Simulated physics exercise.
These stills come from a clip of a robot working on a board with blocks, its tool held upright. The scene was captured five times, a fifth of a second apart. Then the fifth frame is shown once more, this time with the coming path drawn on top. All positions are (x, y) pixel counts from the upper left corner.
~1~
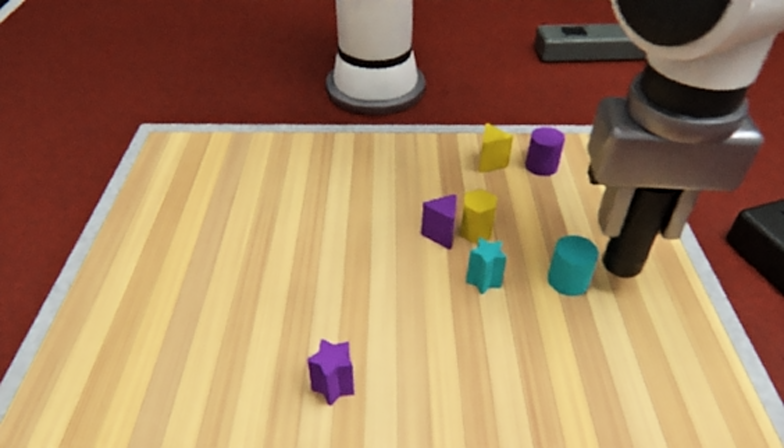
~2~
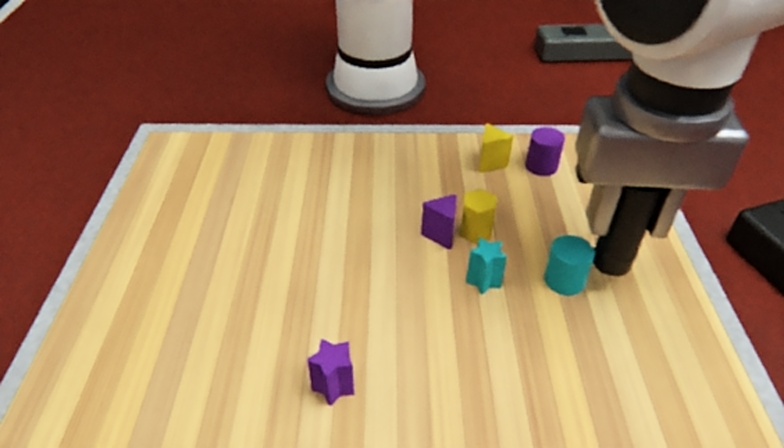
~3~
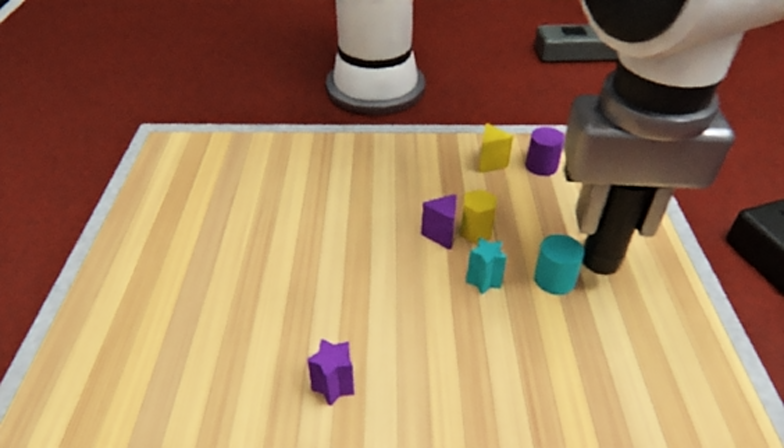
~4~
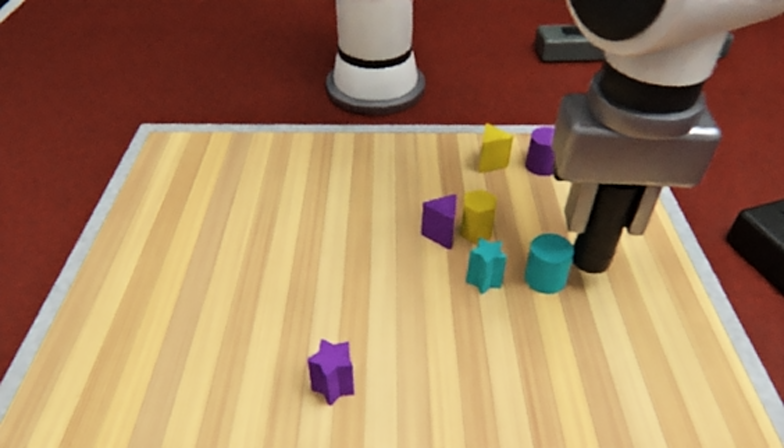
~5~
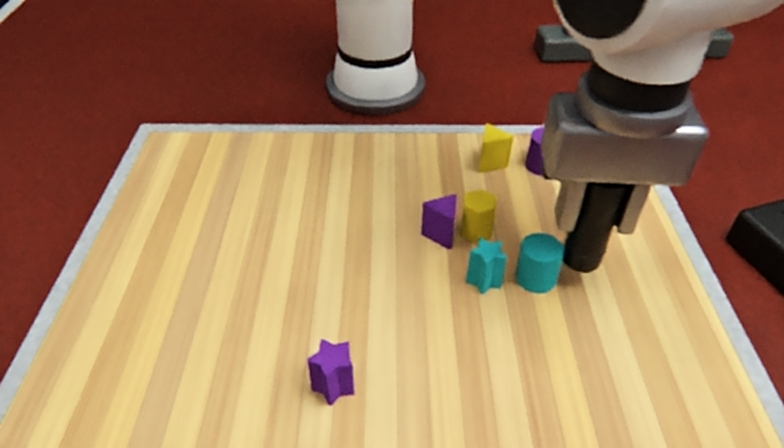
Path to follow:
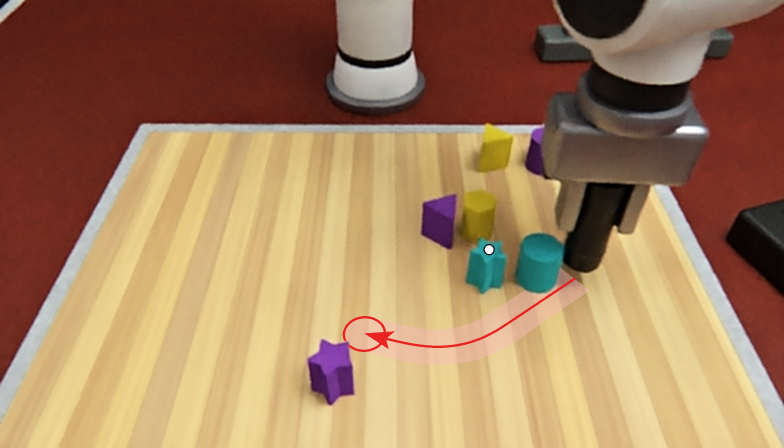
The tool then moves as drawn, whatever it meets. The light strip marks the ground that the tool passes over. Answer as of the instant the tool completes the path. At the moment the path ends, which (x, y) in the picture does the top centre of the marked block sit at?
Just about (464, 246).
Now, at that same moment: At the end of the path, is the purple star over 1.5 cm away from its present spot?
The answer is no.
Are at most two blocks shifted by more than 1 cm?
I'd say yes.
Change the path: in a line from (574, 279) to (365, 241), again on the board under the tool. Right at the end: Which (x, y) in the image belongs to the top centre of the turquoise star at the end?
At (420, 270).
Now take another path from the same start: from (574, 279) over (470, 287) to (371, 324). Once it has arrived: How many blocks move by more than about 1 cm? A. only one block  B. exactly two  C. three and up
Correct choice: B.
The line goes from (574, 279) over (519, 316) and (449, 346) to (365, 334); the dot is on the turquoise star.
What follows on the original path. One third of the way, tool (523, 298); turquoise star (465, 246), turned 35° clockwise; turquoise circle (497, 258).
Two thirds of the way, tool (450, 328); turquoise star (464, 246), turned 45° clockwise; turquoise circle (494, 262).
At the end, tool (364, 315); purple star unmoved; turquoise star (464, 246), turned 45° clockwise; turquoise circle (494, 262).
